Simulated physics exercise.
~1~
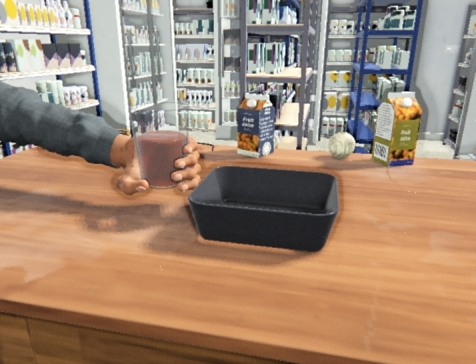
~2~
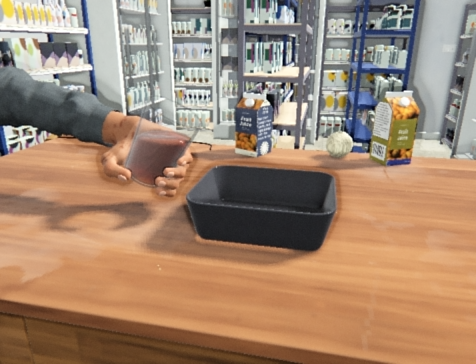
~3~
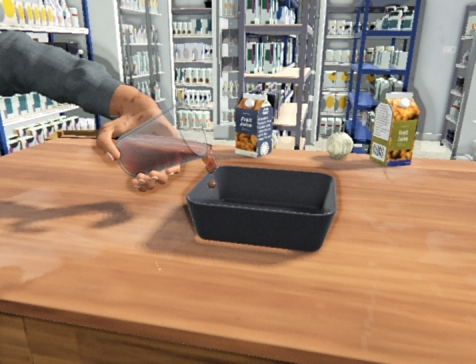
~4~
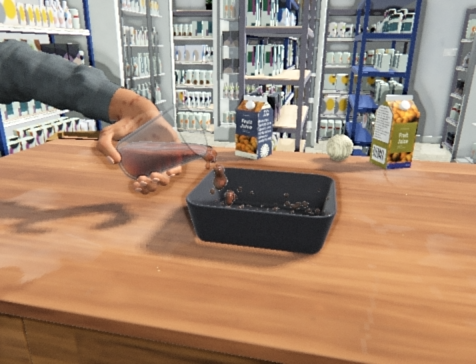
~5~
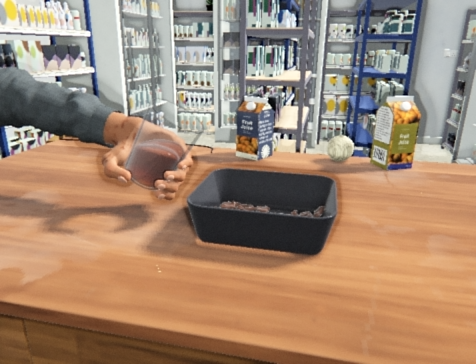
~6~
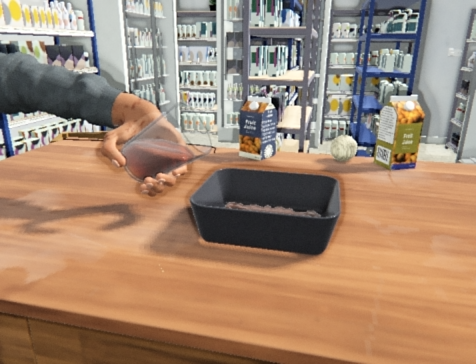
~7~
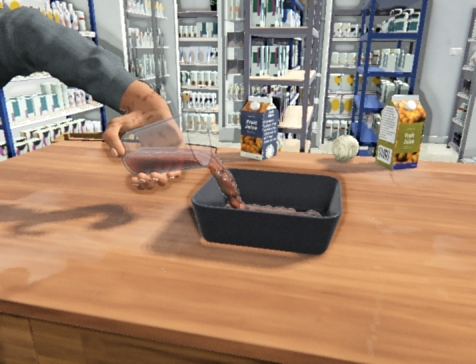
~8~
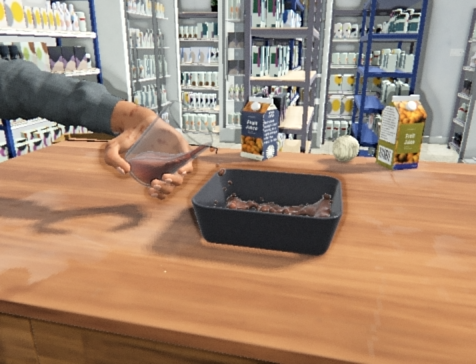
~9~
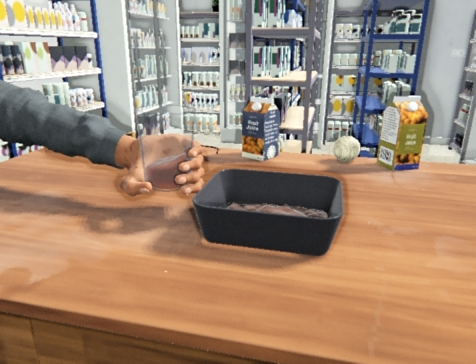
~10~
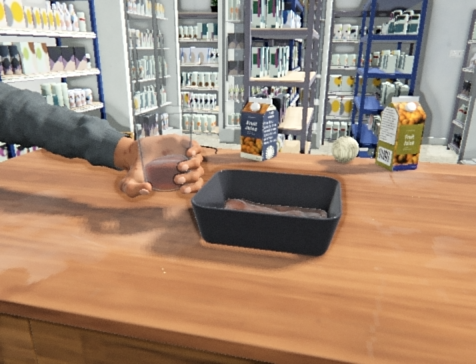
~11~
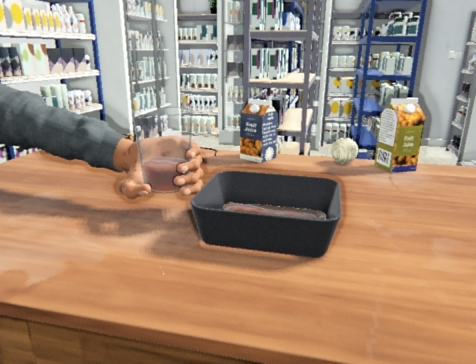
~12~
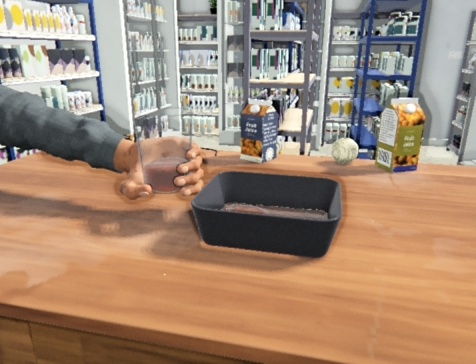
At first, a hand reaching in from the left holds a clear tumbler of reddish-brown tea beside an empty, dark oblong dish on a wooden counter, with two cartons and stocked shelves behind. The hand tips the tumbler to the right, and tea spills over its rim and splashes into the dish. It eases the tumbler partway back, and the stream stops. Then it tilts the tumbler again, more steeply, sending a second stream into the dish. Finally, the hand levels the tumbler, leaving a shallow layer of tea settling in the dish and some still in the tumbler.
